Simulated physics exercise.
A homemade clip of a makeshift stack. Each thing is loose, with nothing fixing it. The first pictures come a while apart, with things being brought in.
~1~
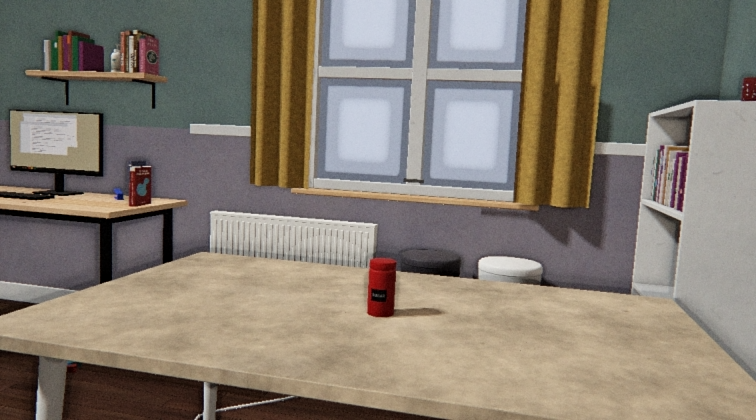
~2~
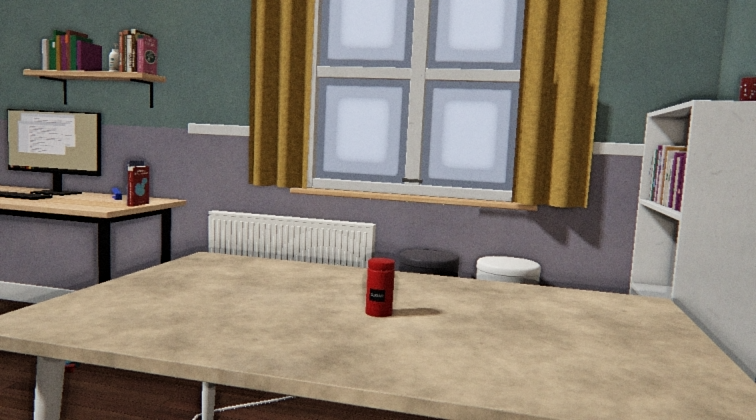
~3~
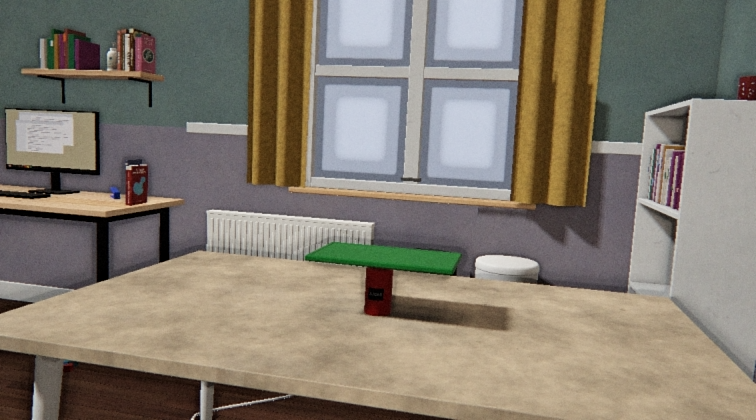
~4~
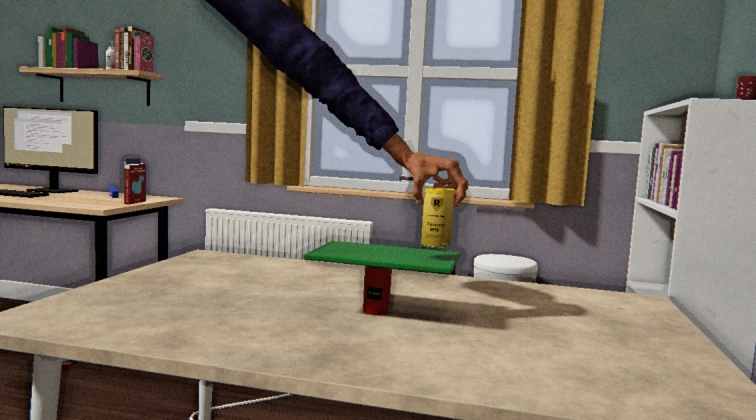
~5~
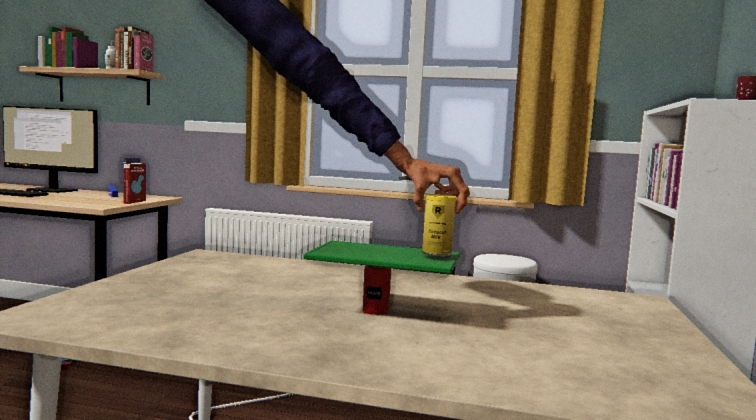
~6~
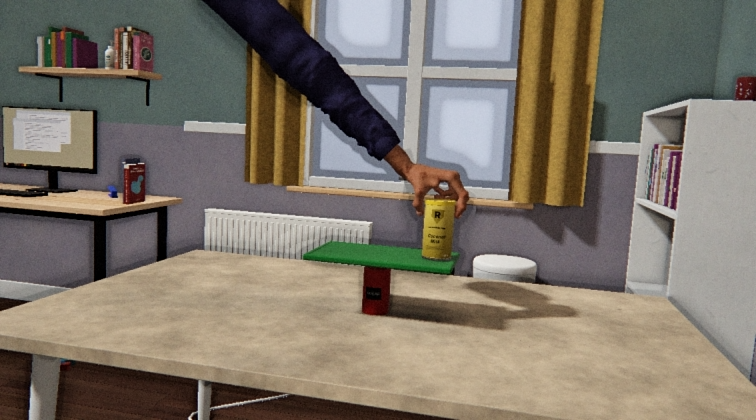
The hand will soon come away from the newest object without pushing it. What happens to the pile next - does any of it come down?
Watch - it doesn't survive it, sadly.
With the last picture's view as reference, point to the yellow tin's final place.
It ends near (485, 310).
Then, 0.30 s after the last picture, yellow tin now fallen; green lid tipped 59° from how it was.
Then, 0.40 s after the last picture, green lid tipped 63° from how it was.
Then, 0.50 s after the last picture, green lid tipped 50° from how it was.
At rest, fallen, yellow tin; tipped over in the stack, green lid; red jar in place. Seen from the same camera at the end, yellow tin near (485, 310). The stack loses its balance.
